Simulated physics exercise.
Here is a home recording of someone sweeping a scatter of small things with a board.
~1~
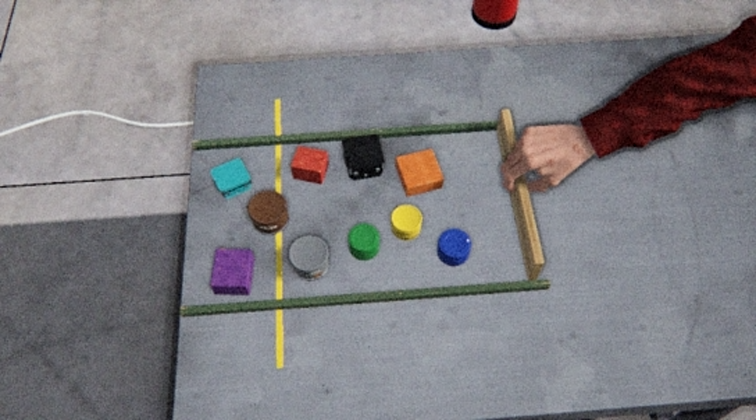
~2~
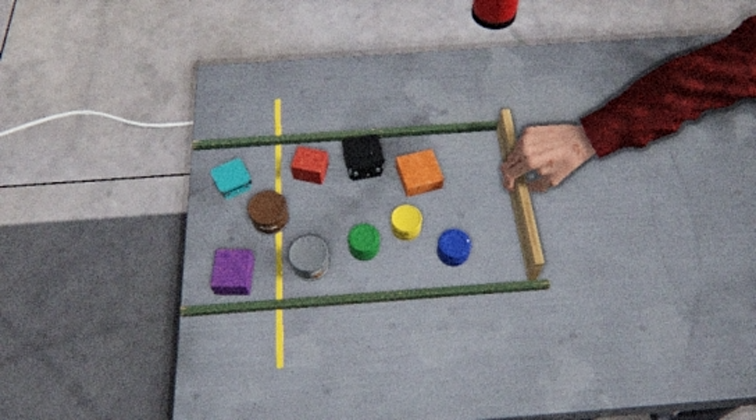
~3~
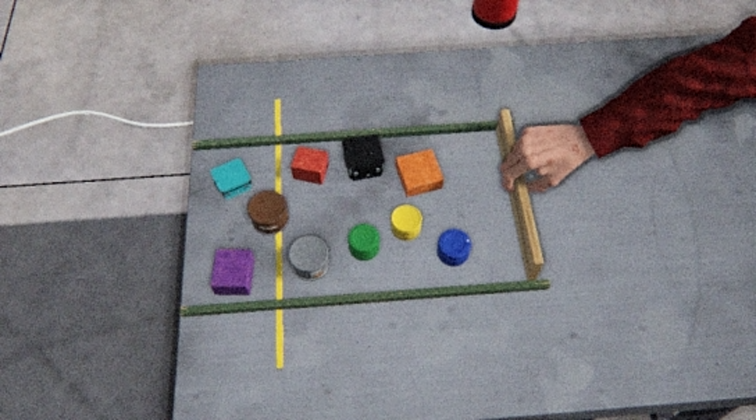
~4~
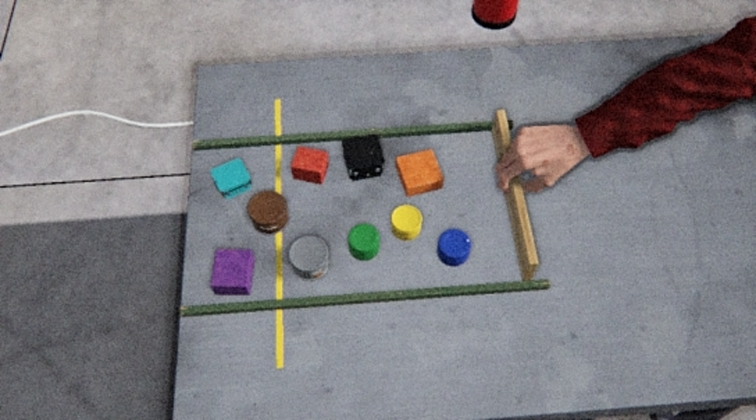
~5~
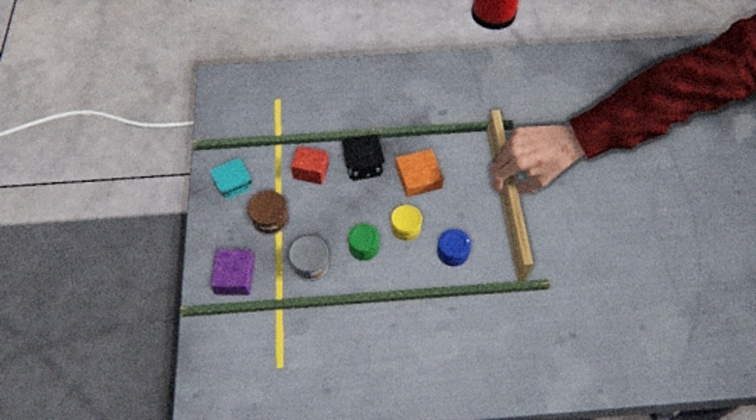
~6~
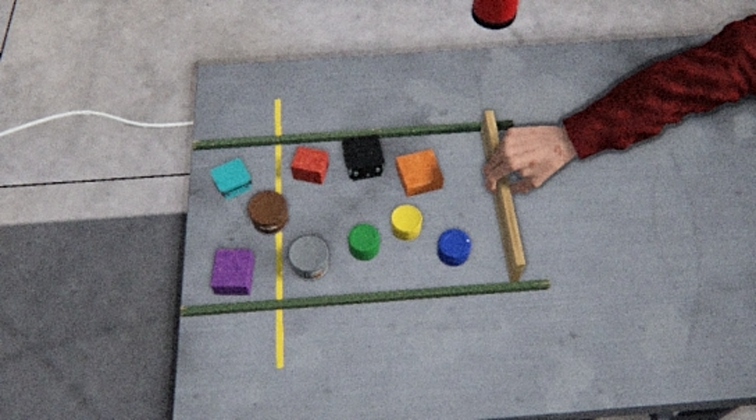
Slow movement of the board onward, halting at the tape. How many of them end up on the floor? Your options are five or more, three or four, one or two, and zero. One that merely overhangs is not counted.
My pick is one or two.
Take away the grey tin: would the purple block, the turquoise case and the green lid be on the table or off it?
Purple block still up; turquoise case down; green lid still up.
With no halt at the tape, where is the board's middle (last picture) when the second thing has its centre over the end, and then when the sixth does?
Earlier crossing: About (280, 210); later crossing: About (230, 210).
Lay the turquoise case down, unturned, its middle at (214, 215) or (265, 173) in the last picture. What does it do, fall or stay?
Well, the turquoise case stays aboard in the first case and is gone in the second.
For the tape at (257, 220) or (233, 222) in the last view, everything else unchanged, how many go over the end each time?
On the floor, 3 then 4.
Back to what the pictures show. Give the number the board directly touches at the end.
3 end up touching it.
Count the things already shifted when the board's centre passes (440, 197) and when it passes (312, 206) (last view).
The count is 2 at the first point and 10 at the second.
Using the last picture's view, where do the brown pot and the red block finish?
The brown pot stops around (232, 214); the red block around (186, 180).
Early on, none off yet; turquoise case at rest near (232, 179); purple block at rest near (233, 272); brown pot at rest near (269, 213).
Finally, the number that fall off is one or two; lost, turquoise case.
